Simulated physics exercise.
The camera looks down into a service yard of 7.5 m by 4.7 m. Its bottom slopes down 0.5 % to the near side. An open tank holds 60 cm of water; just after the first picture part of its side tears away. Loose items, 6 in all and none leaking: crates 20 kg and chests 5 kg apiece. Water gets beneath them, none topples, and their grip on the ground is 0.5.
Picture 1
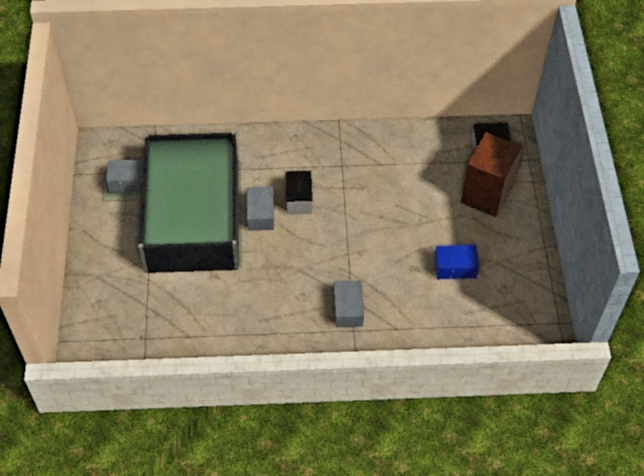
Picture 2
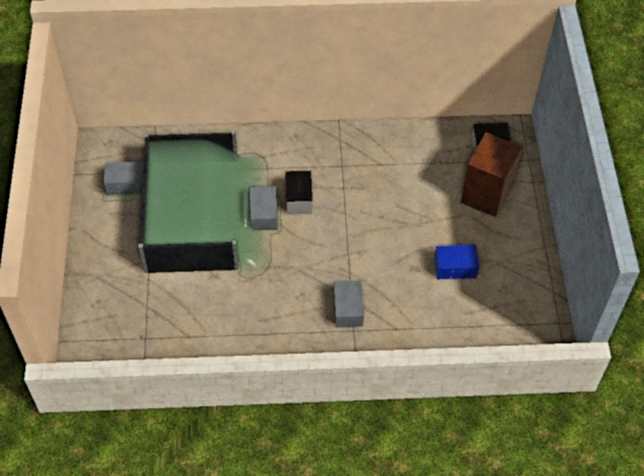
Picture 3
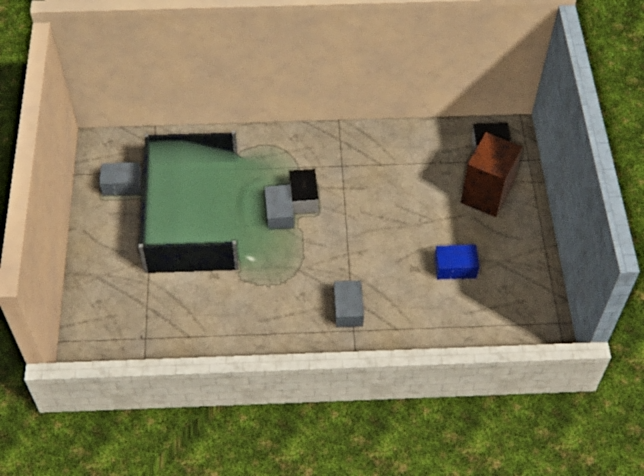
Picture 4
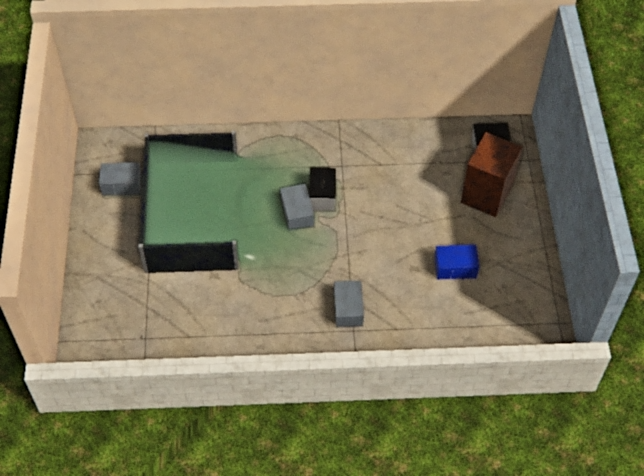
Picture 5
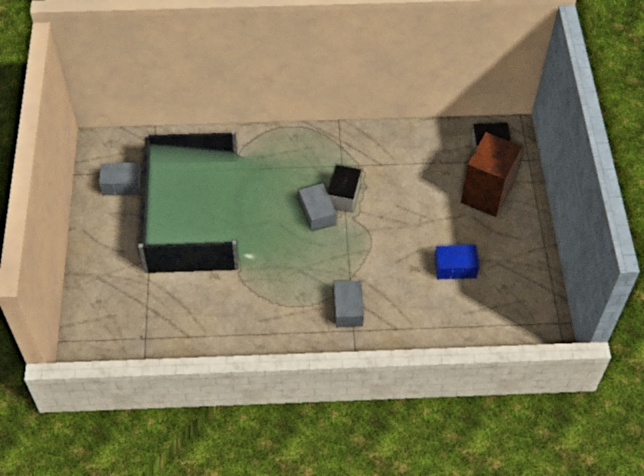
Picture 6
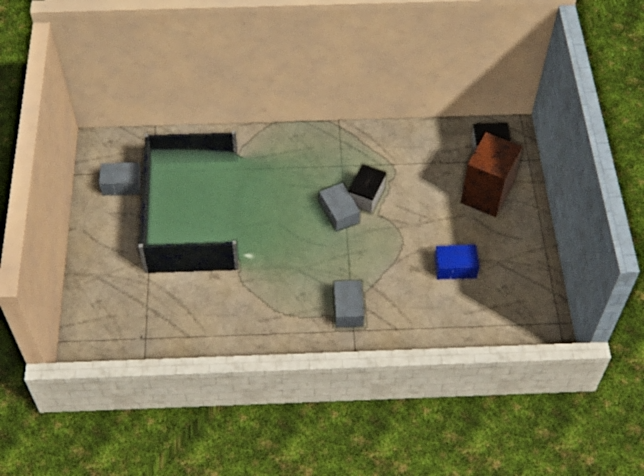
Green water pours out through the open right side of a dark-walled tank in a walled yard with a stained tan floor and grass outside, seen from high above by a still camera. Grey blocks sit left, right and lower centre, a black-topped one near the tank, a blue crate and rust-brown box farther right. The spreading water pushes the nearest grey block and the black-topped one rightward, turning them, while the blue and brown ones stay put.
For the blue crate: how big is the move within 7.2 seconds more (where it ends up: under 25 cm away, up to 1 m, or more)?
Blue crate ends far away.
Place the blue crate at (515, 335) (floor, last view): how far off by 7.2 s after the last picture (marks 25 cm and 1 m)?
It ends far away.
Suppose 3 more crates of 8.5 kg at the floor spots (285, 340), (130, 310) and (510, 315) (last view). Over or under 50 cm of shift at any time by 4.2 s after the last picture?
In turn: Short of it, less, past it.
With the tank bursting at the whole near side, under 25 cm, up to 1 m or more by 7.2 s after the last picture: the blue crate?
In that case the blue crate stays put.
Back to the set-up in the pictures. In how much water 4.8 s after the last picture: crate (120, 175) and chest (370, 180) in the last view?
About 0 and 9 cm.
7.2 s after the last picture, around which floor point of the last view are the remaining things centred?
At about (311, 270).
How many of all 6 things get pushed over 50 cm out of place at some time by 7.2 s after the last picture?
I count 5.
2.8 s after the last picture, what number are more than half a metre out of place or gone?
5 of them.
Then, 0.9 s after the last picture the blue crate is near (473, 258), 0.2 m from its start, aground; 1 afloat.
Then, 2.8 s after the last picture the blue crate is near (545, 312), 1.5 m from its start, afloat; 5 afloat.
Then, 4.8 s after the last picture the blue crate is near (447, 341), 1.5 m from its start, afloat; 5 afloat.
Then, 7.2 s after the last picture the blue crate is near (303, 346), 2.7 m from its start, aground; 2 afloat.
